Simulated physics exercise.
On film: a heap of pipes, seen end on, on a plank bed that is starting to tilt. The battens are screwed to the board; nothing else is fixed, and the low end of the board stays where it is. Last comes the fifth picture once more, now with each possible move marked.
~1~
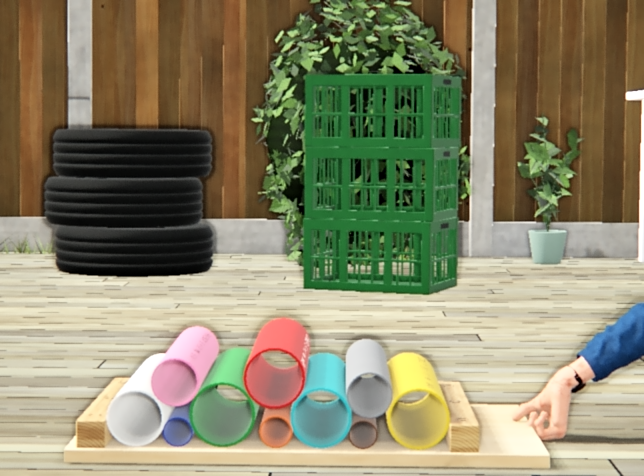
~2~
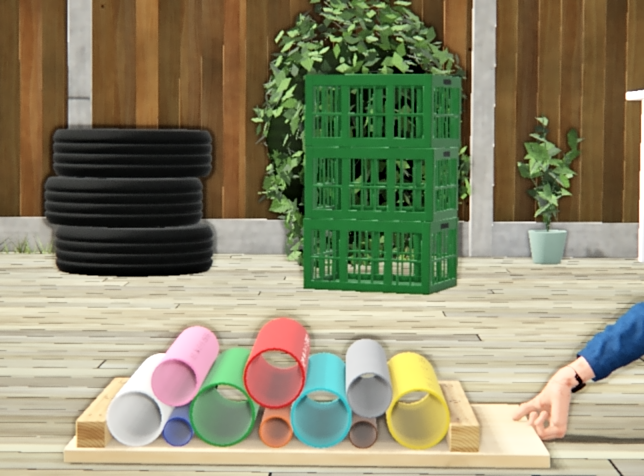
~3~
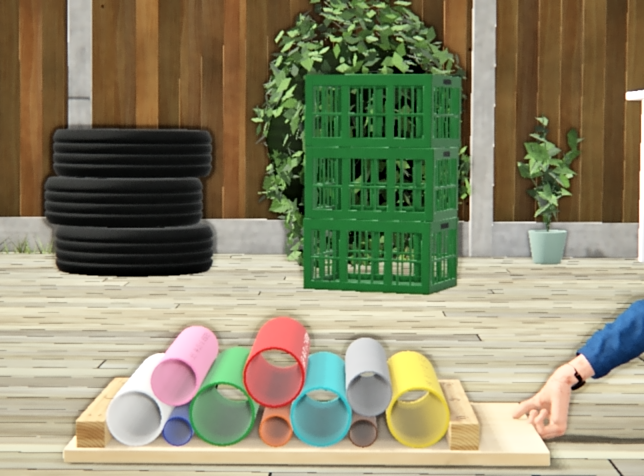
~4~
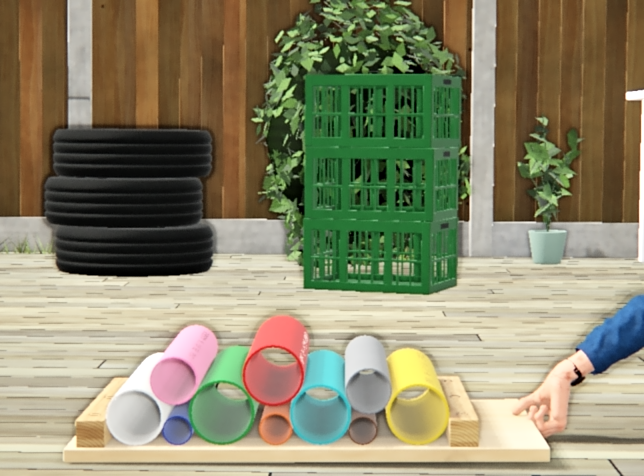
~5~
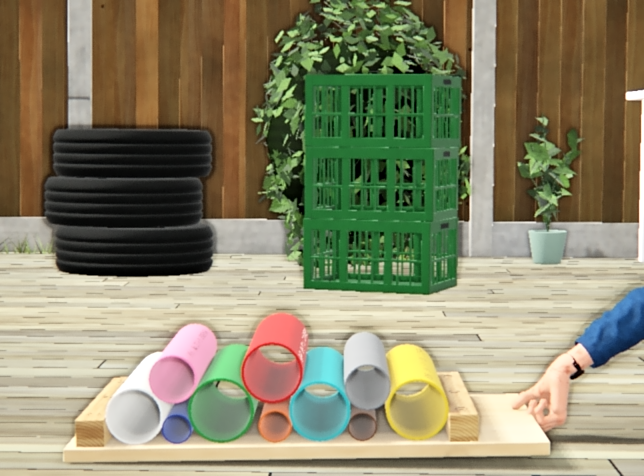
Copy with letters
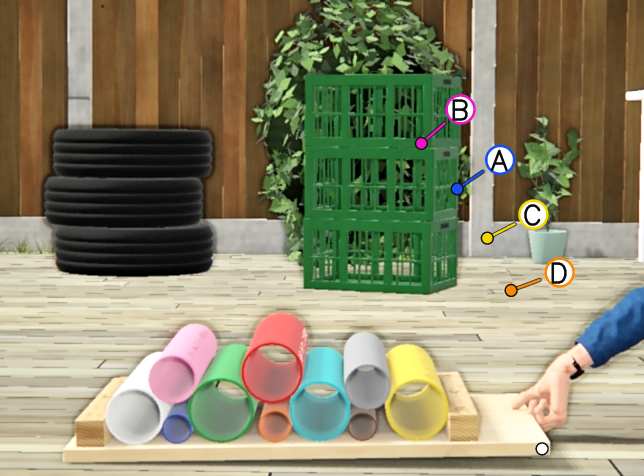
Colourful pipes, seen end on, lie heaped between wooden battens on a pale board in the foreground of a decked yard, viewed from the front. Behind them stand stacked black tyres at left, green crates before ivy at centre, and a potted plant at right against a brown fence. A blue-sleeved hand touches the board's right end, shifting barely as the board and pipes tilt very slightly; the view stays still.
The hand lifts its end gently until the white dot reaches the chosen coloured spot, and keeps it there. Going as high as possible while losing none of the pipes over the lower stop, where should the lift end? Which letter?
At most to B.
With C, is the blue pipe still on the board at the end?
Yes, with C.
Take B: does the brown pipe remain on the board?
The brown pipe: Yes.
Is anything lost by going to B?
At B: No.
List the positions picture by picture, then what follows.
Turquoise pipe (321, 418); brown pipe (363, 435); yellow pipe (419, 419), in the first frame.
Yellow pipe (419, 419); pink pipe (175, 382), in the second frame.
Board (309, 418); brown pipe (363, 433); yellow pipe (418, 417); green pipe (222, 414), in the third frame.
Board (309, 416); white pipe (135, 417); blue pipe (177, 430), in the fourth frame.
Board (309, 413); white pipe (135, 415); blue pipe (177, 429), in the fifth frame.
On the marked copy, A at (457, 189); B at (421, 144); C at (487, 238); D at (511, 291); the white dot at (542, 449).
Following B. Soon after the start, board at 21°.
Later, board at 41°.
In the end, board at 42°, none over the low batten.
As for the rest, A none over the low batten; C none over the low batten; D none over the low batten.
